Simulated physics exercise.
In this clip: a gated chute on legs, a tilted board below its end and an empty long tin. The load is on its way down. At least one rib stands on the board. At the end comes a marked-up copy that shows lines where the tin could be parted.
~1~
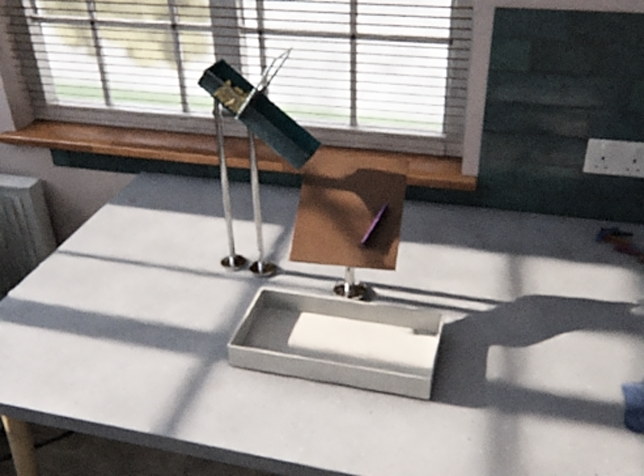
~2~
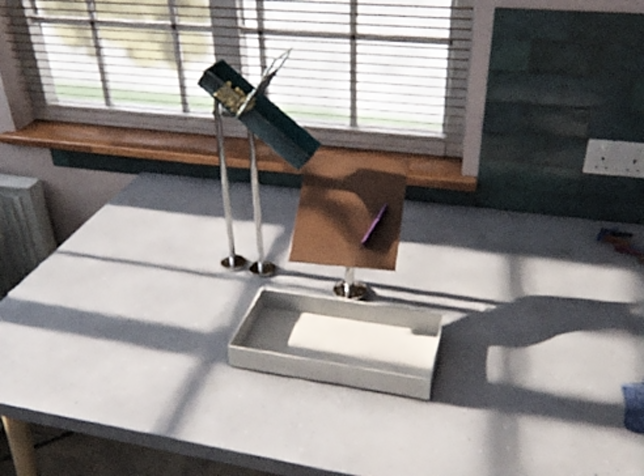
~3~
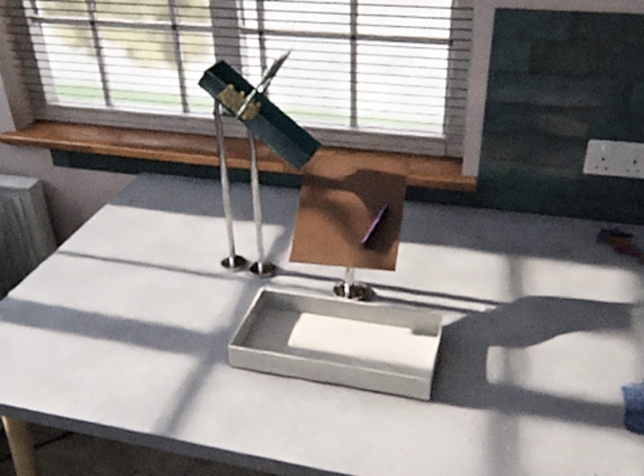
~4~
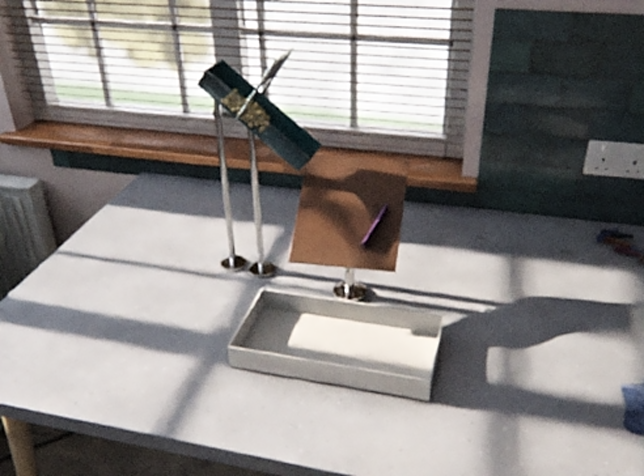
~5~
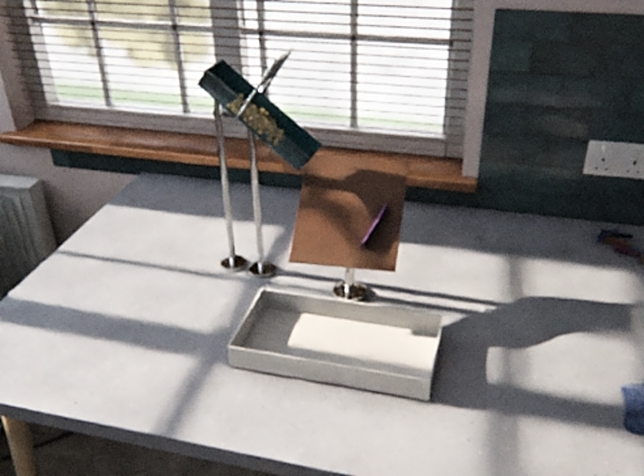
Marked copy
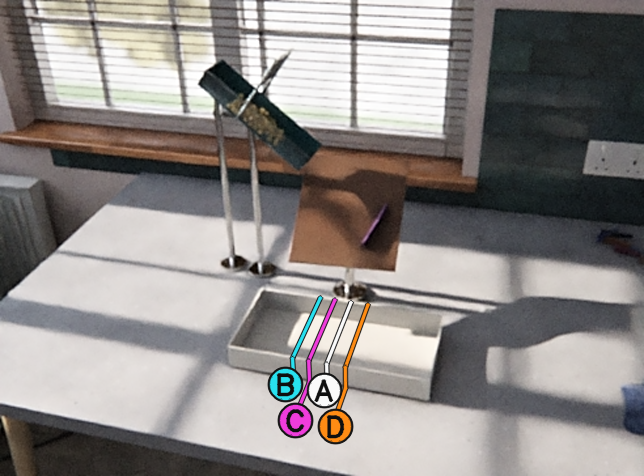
Small pale pieces slide partway down a dark green chute above a tilted brown board.
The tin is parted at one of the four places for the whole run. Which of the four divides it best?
Line A.
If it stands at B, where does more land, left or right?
More lands on the right.
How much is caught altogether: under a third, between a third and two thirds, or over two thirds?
It is over two thirds.
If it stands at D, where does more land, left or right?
The left side.
On the marked copy, line A crosses the front rim at (326, 363); line B crosses the front rim at (292, 357); line C crosses the front rim at (308, 360); line D crosses the front rim at (345, 366).
If A is chosen, of what is caught, about half on the left of the divider, about half on the right.
If B is chosen, of what is caught, a stray few on the left of the divider, nearly all on the right.
If C is chosen, of what is caught, a small part on the left of the divider, most on the right.
If D is chosen, of what is caught, nearly all on the left of the divider, a small part on the right.
